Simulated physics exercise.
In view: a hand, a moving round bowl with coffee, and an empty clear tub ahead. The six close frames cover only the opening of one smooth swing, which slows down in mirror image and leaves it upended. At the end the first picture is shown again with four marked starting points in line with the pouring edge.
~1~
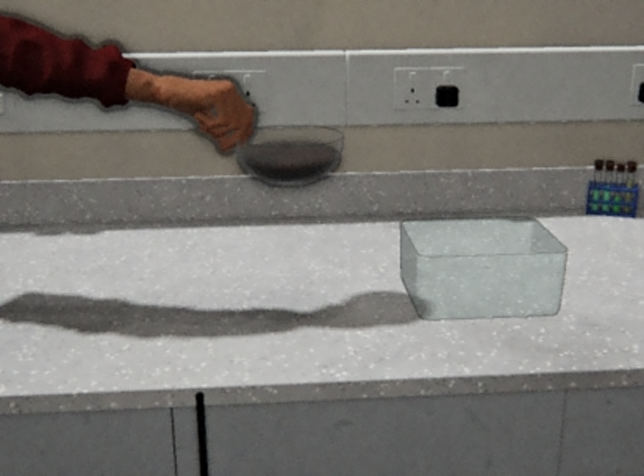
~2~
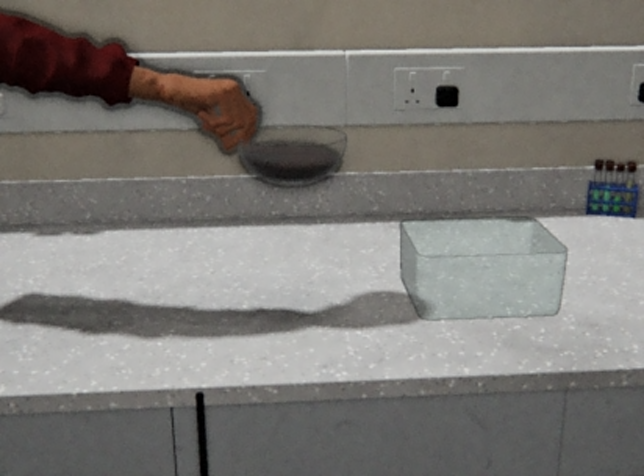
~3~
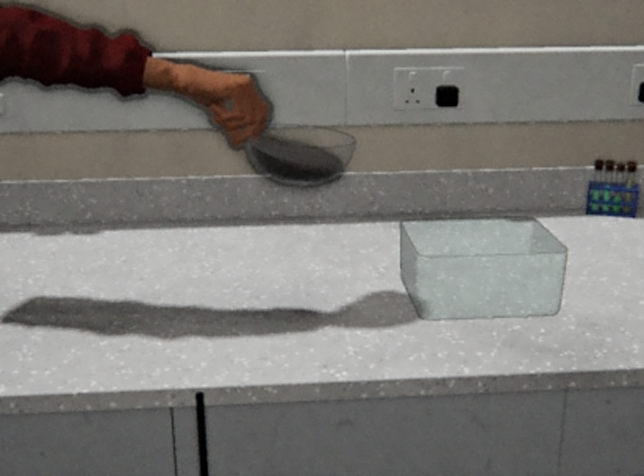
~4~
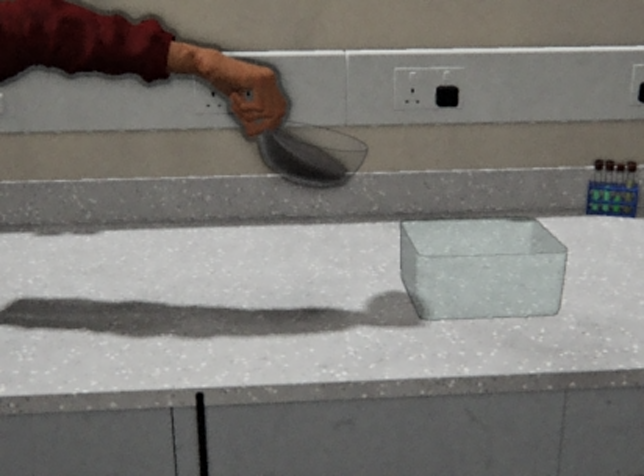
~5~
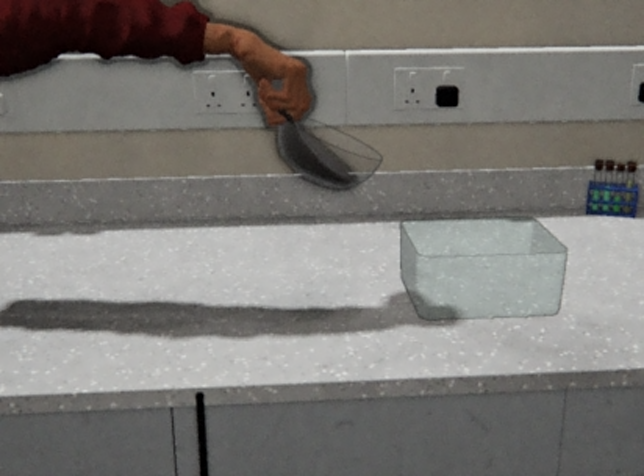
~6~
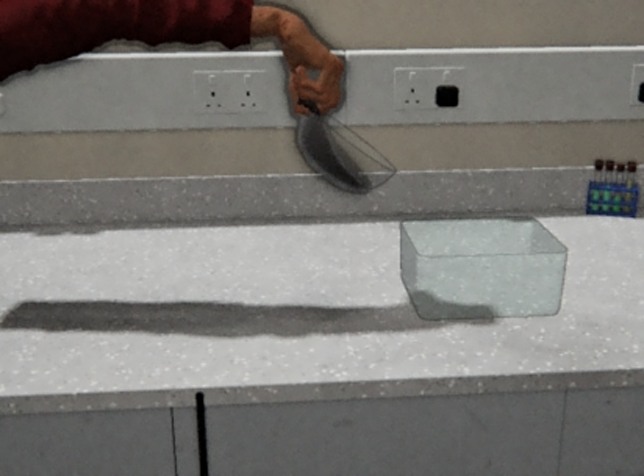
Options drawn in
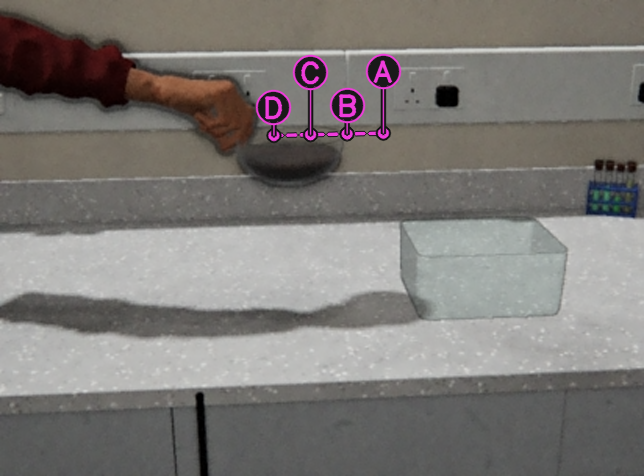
Round clear bowl of dark coffee moving right and tilting steadily in a red-sleeved person's hand above a worktop with an empty tub.
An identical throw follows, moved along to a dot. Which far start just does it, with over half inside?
C.
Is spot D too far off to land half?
Yes, that goes wrong.
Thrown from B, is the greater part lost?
No, that is safe.
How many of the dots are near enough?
Three.
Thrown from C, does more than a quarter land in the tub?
Yes, clearly.
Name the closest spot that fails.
Here it is spot D.
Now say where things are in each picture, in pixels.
The first picture shows upright, lip at (342, 134); tub from (416, 319) to (559, 313); nothing has left yet.
The second picture shows upright, lip at (345, 134); nothing has left yet.
The third picture shows tipped about 5°, lip at (354, 138); nothing has left yet.
The fourth picture shows tipped about 13°, lip at (366, 145); nothing has left yet.
The fifth picture shows tipped about 24°, lip at (381, 155); coffee is over the rim, down to (291, 118).
The sixth picture shows tipped about 37°, lip at (395, 167); coffee is over the rim, down to (318, 112).
In magenta, A at (383, 133); B at (347, 133); C at (310, 134); D at (273, 135).
If A is chosen, about 85 % lands in the tub, 7 % falls short and 8 % goes beside or beyond.
If B is chosen, about 83 % lands in the tub, 8 % falls short and 10 % goes beside or beyond.
If C is chosen, about 66 % lands in the tub, 20 % falls short and 14 % goes beside or beyond.
If D is chosen, about 32 % lands in the tub, 61 % falls short and 7 % goes beside or beyond.
